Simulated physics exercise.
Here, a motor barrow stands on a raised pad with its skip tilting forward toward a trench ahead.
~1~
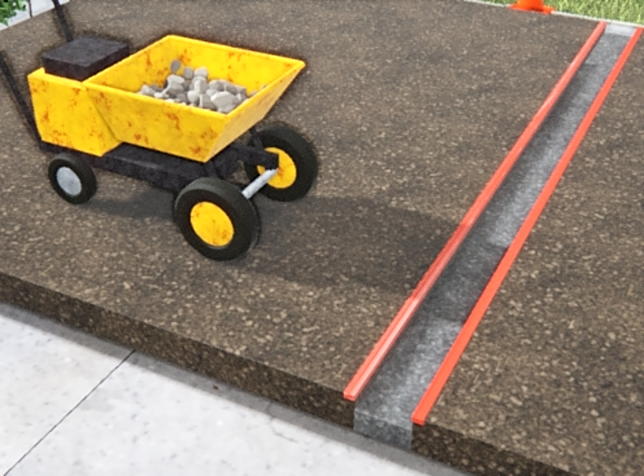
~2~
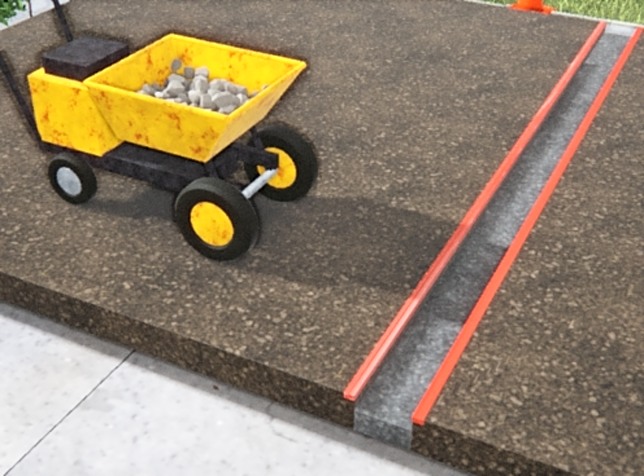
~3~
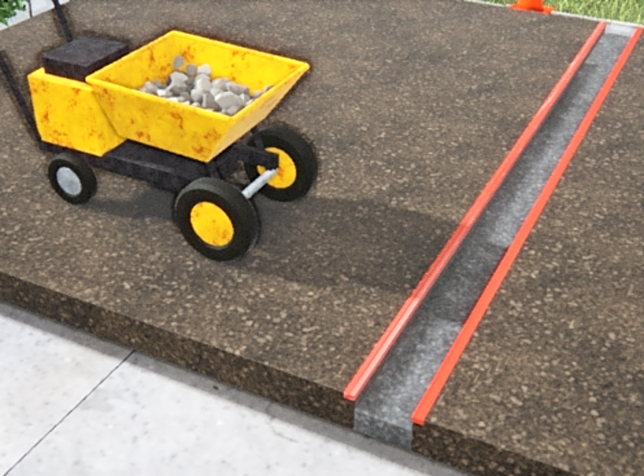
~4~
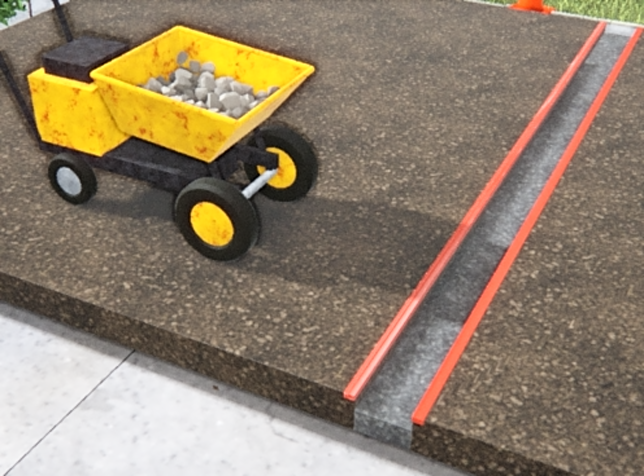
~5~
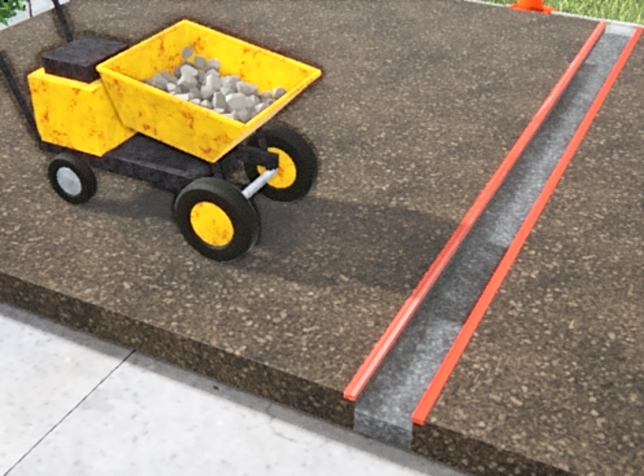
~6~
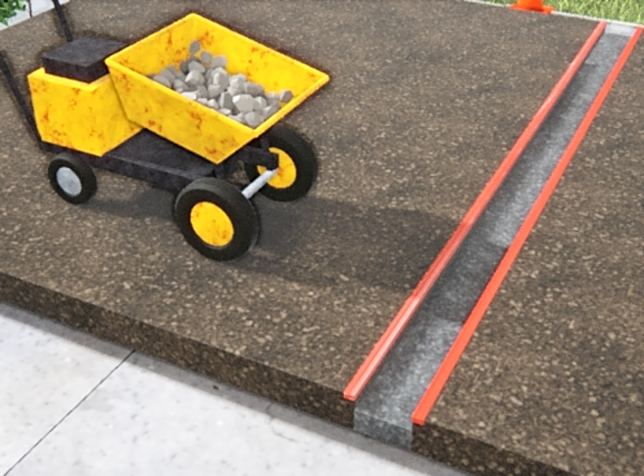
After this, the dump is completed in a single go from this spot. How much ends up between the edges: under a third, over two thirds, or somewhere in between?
My guess is the trench keeps shy of one third of it.
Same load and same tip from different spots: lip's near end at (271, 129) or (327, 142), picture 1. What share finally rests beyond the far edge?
Try 1 about 0 %, try 2 about 40 %.
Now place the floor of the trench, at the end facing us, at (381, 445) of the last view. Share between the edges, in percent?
About 20 percent.
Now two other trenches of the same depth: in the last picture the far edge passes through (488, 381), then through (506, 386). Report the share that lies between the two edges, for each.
I'd put it near 30 in a hundred, then near 30 in a hundred.
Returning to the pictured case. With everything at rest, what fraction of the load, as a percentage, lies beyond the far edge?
Roughly 0 in a hundred.
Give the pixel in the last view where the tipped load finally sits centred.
(394, 260).
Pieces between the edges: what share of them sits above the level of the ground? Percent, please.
I'd say around 5 percent.
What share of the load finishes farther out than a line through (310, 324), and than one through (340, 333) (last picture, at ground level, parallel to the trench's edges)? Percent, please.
Estimate: 80 % and 50 %, respectively.
Just after the last frame, skip tipped steeply; every one in the skip.
A moment on, skip tipped steeply; almost all in the skip; about a tenth short of the trench; just a few falling.
Further on, skip tipped right over; about a tenth in the skip; roughly two thirds short of the trench; roughly a quarter in or heaped over the trench.
When it is over, skip tipped right over; the larger part short of the trench; roughly a quarter in or heaped over the trench; not one beyond it.
